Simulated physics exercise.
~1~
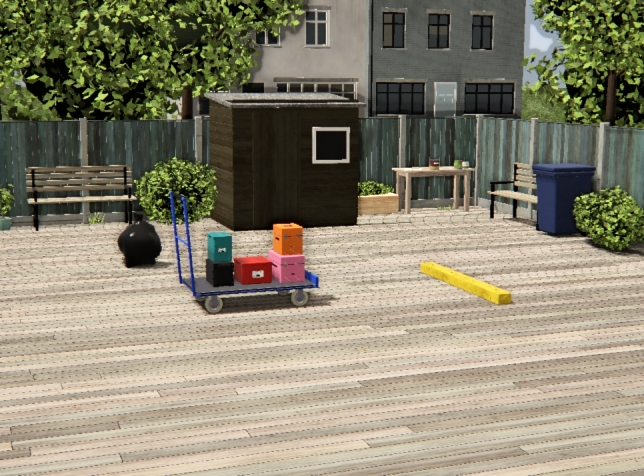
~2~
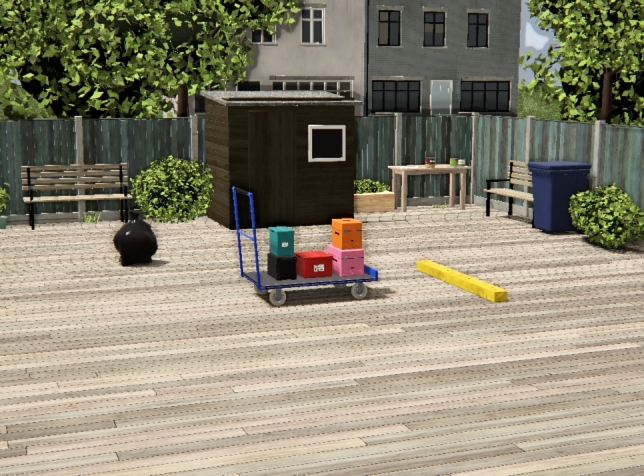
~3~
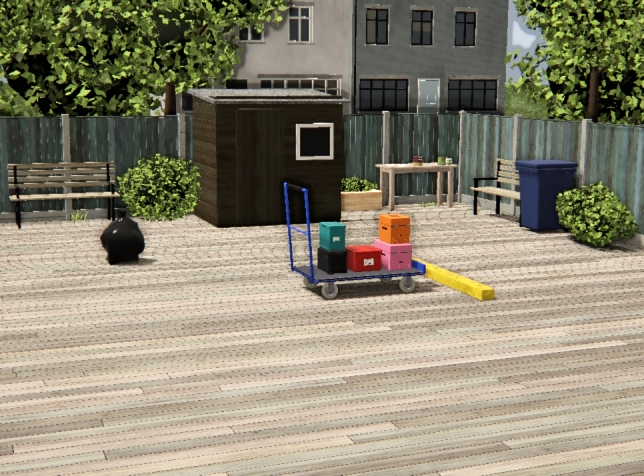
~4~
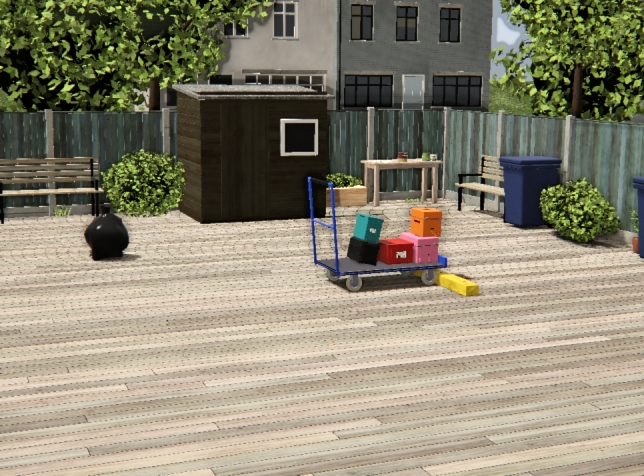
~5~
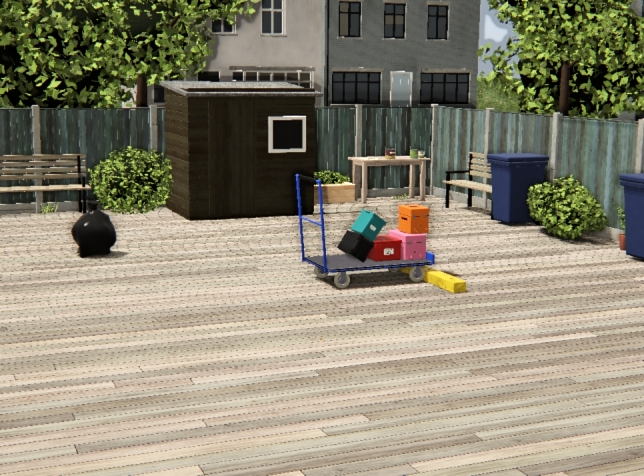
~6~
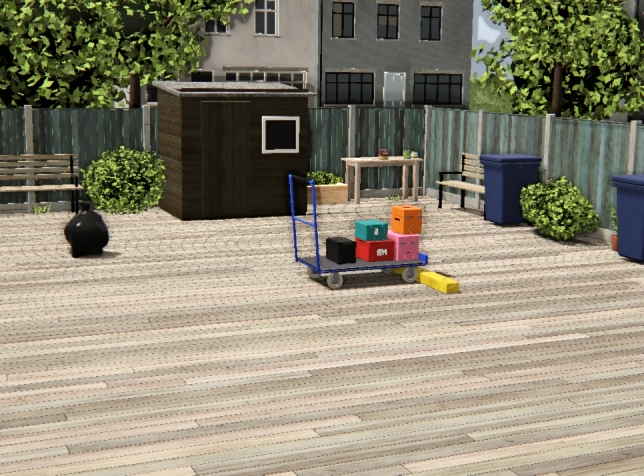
A blue trolley carrying five loose boxes rolled right across a wooden deck and stopped against a yellow kerb, where the black and teal ones tipped. The black one settled on the trolley bed, the teal lay on its side, and everything stayed aboard.
